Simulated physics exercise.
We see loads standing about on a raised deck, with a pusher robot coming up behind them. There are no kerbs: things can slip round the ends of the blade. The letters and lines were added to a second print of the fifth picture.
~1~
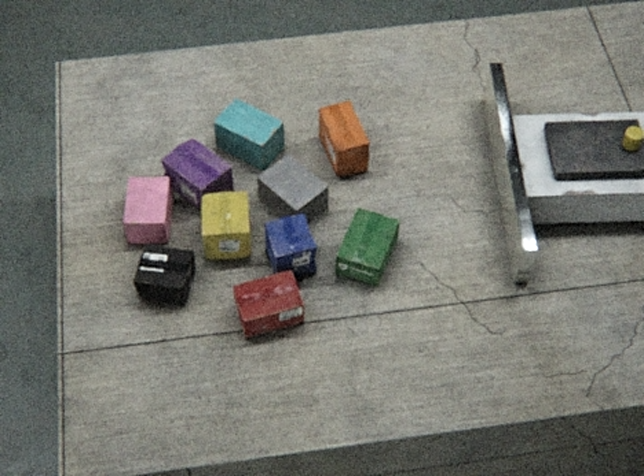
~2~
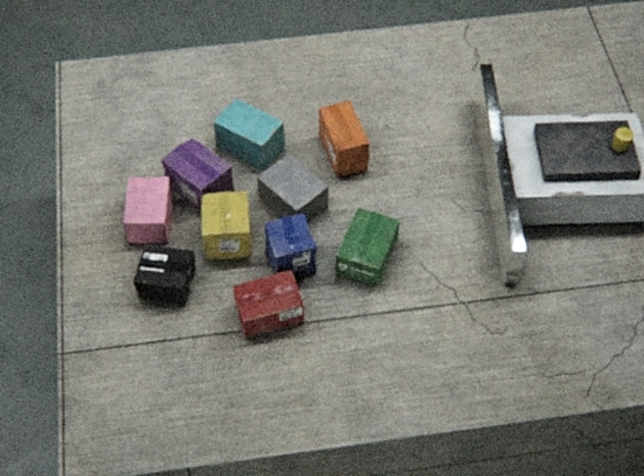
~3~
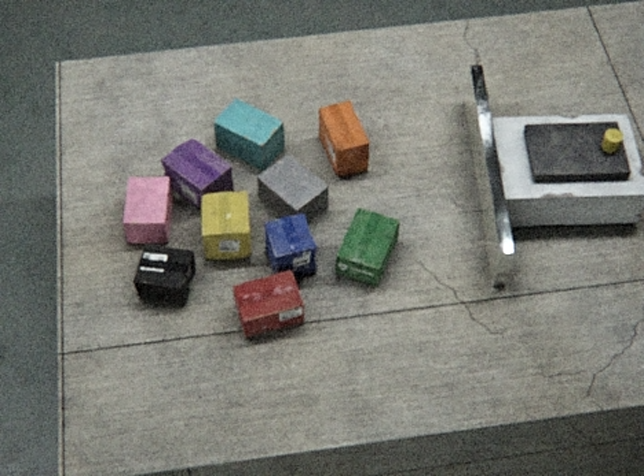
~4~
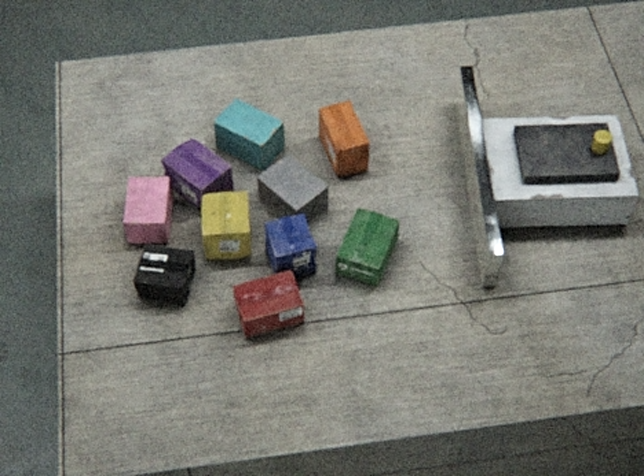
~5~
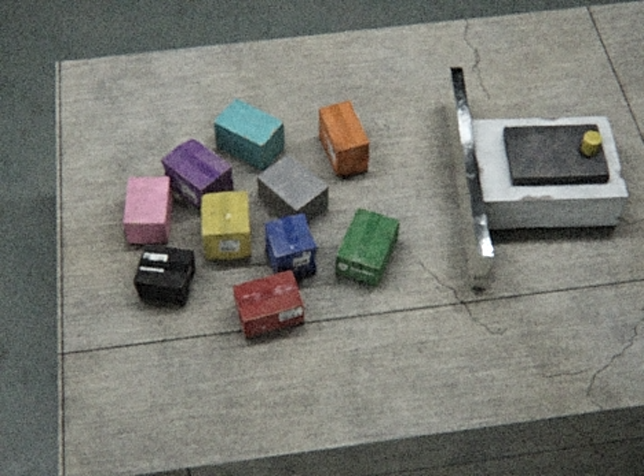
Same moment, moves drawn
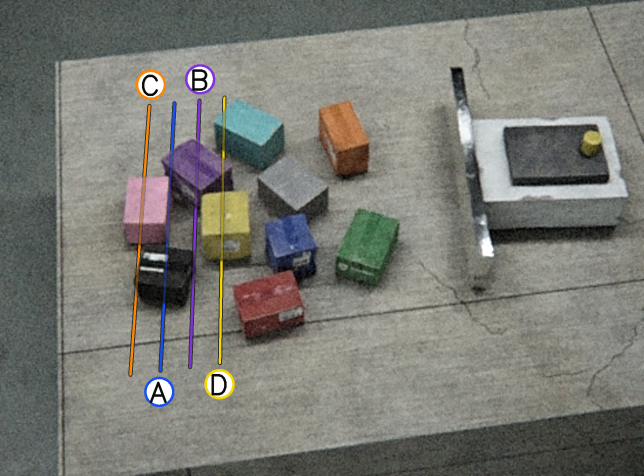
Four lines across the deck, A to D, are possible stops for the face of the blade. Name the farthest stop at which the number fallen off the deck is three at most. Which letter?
No farther than C.
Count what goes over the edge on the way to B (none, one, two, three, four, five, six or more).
The count is none.
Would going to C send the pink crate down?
Yes.
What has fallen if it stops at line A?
The black parcel goes over.
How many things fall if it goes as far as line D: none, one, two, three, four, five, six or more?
By then, none.
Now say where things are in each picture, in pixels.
Red parcel (269, 304); grey crate (293, 192); pink crate (148, 210), in the first picture.
Robot (579, 149); yellow parcel (227, 226), in the second picture.
Robot (569, 150); orange parcel (344, 140), in the third picture.
Robot (559, 152); turquoise crate (250, 134), in the fourth picture.
Robot (549, 153); black parcel (165, 275); red parcel (269, 304); grey crate (293, 192), in the fifth picture.
On the marked copy, A at (168, 225); B at (195, 222); C at (141, 228); D at (222, 219).
Taking C. A third of the way, robot (433, 166); orange parcel (326, 140); green box (327, 253).
Two thirds of the way, robot (314, 180); pink crate (109, 199); black parcel (116, 282).
When it is over, robot (221, 191); yellow parcel over the edge; black parcel over the edge; three fallen.
As for the rest, A is within the limit but short; B is within the limit but short; D is within the limit but short.
